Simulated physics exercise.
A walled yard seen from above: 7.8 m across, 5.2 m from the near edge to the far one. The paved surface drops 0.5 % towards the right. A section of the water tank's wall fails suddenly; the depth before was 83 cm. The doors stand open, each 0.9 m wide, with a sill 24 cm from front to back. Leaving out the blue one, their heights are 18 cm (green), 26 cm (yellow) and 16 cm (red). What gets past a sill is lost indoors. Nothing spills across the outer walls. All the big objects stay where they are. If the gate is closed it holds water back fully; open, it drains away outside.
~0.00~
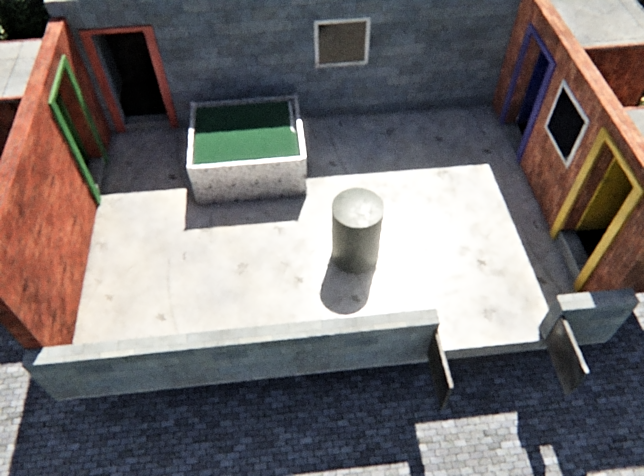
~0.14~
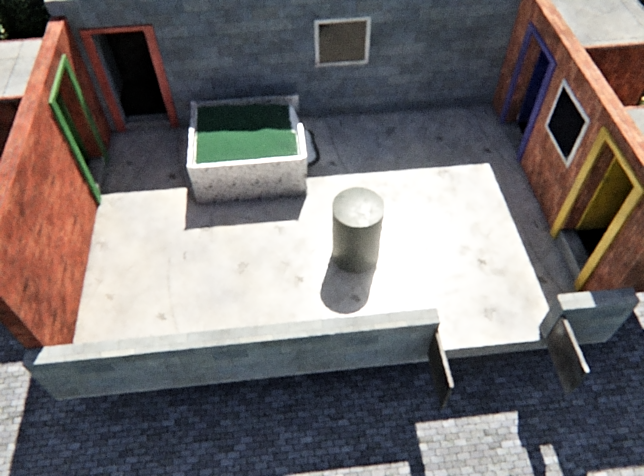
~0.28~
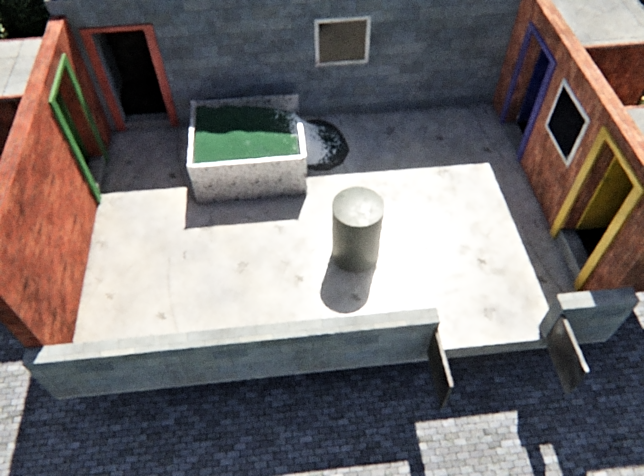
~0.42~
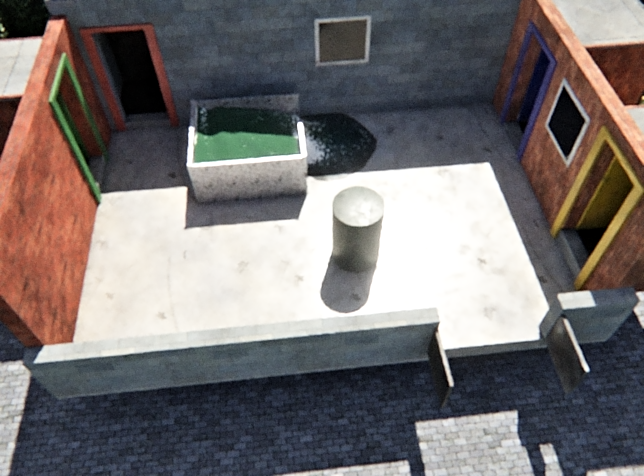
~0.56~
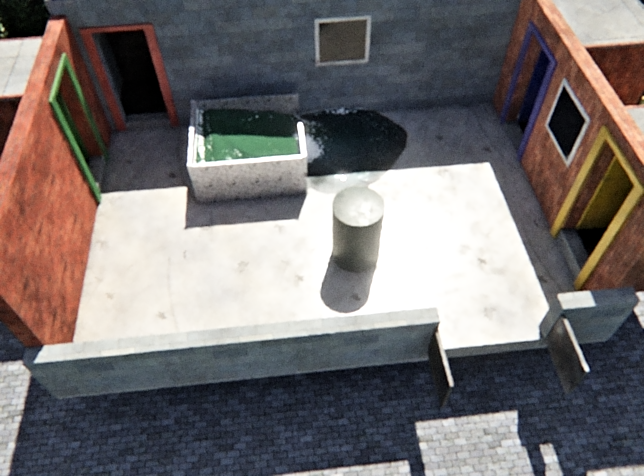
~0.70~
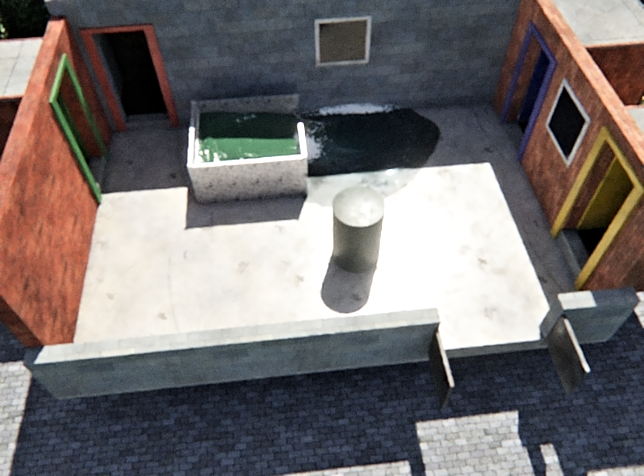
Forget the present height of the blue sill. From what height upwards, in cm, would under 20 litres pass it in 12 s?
Some 31 cm above the ground.
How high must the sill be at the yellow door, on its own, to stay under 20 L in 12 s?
Roughly 9.5 cm at yellow.
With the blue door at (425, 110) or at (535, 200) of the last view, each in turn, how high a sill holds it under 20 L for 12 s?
About 13.5 and 12.5 cm.
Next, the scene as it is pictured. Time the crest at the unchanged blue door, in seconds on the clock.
At about 2.2 s.
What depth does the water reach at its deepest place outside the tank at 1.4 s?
Up to some 45 cm.
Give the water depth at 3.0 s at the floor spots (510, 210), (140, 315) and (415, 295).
Roughly 14, 0 and 0 cm, in turn.
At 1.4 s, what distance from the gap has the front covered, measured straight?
Some 4.2 m out.
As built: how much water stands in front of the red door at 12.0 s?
Some 1.0 cm.
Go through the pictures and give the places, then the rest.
Still water, 83 cm deep, in the water tank at (246, 133); the blue door at (524, 101) is dry, in the first picture.
The gap is at (298, 136), the front 0.3 m out at (316, 158); the back of the water tank holds 83 cm, in the second picture.
Water pours out at (298, 137) and has run 0.8 m, to (343, 153); about 11 cm deep outside, 83 cm at the back, in the third picture.
The gap is at (298, 137), the front 1.4 m out at (371, 148); the back of the water tank holds 78 cm, in the fourth picture.
The front is at (402, 137), 2.0 m from the gap at (298, 137); 3.4 m2 of floor is wet, 71 cm left at the back, in the fifth picture.
The gap is at (299, 137), the front 2.7 m out at (435, 133); the back of the water tank holds 72 cm; the blue door at (525, 99), 4.1 m from the gap, is still 1.5 m from the nearest water, in the sixth picture.
After 1.4 s water covers 30 % of the floor, deepest (45 cm) near (493, 106); 16 cm at the blue door, 2 litres in over its 11 cm sill.
After 3.0 s water covers 40 % of the floor, deepest (32 cm) near (515, 155); 29 cm at the blue door, 190 litres in over its 11 cm sill.
After 12.0 s water covers 90 % of the floor, deepest (9 cm) near (590, 319); 6 cm at the blue door, 370 litres in over its 11 cm sill.
At the blue door as built, the water arrived by 1.2 s and peaked near 34 cm at 2.2 s.
With a sill of 25.5 cm, 52 litres would have come in within the 12 s; with 34 cm, 11 litres. So under 20 litres takes about 31 cm.
